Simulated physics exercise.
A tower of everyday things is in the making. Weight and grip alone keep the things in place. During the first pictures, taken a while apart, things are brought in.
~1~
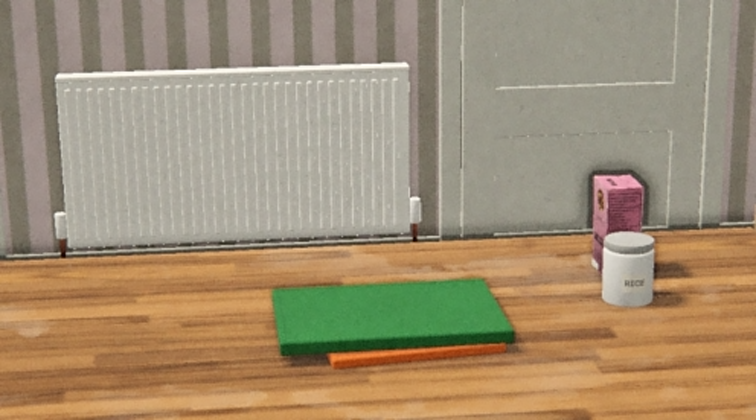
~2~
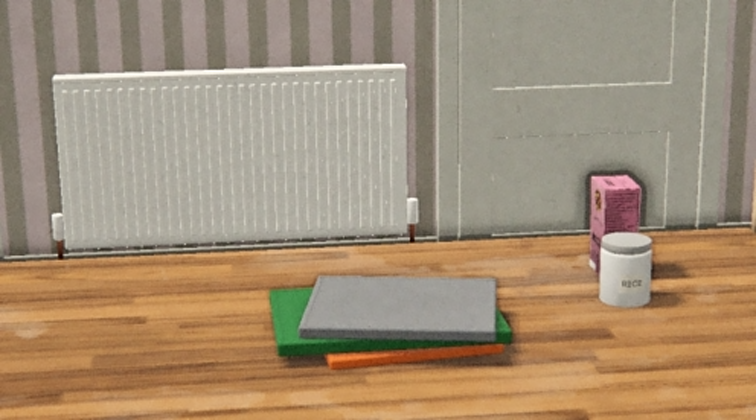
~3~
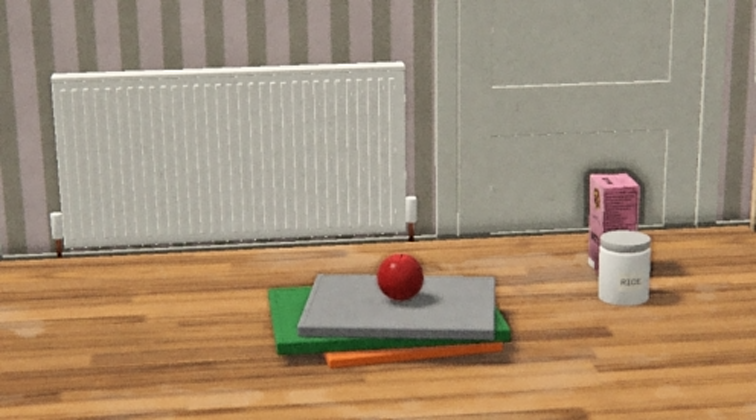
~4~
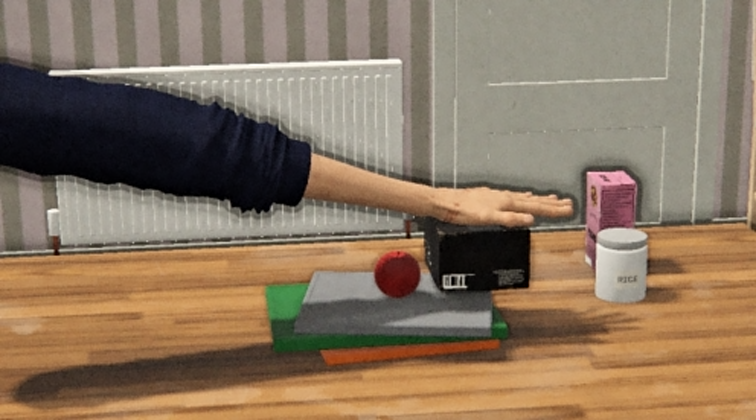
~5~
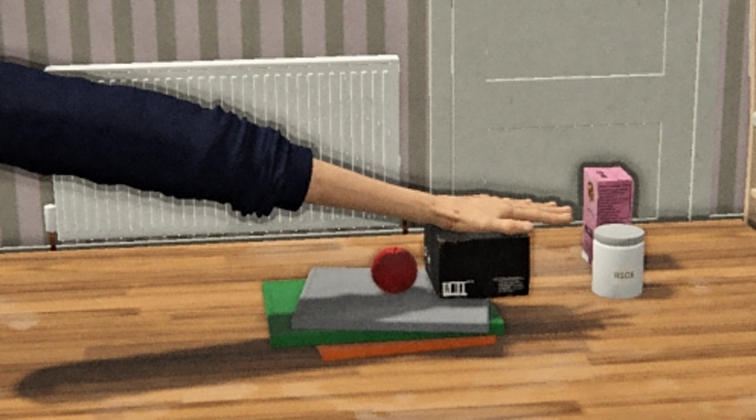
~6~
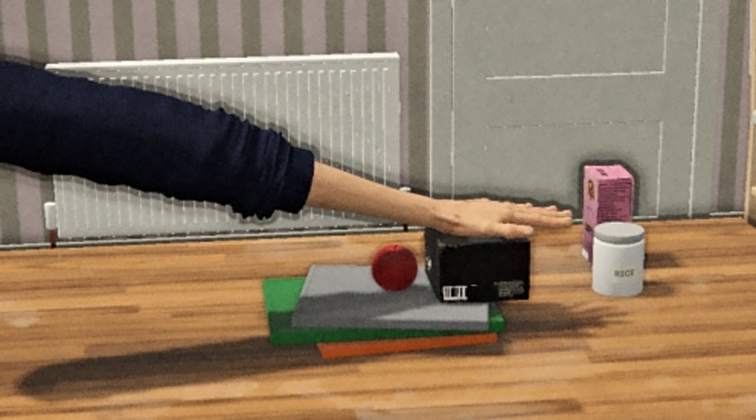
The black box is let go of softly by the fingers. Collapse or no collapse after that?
I reckon it sits tight.
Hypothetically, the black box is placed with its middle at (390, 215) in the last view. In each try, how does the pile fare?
Topples.
Then, 0.50 s on from there, no change.
Then, 1.50 s on from there, black box resting near (476, 257).
In the end, all 7 unmoved. At the end, from the last picture's camera, black box near (477, 257). The pile keeps its balance.
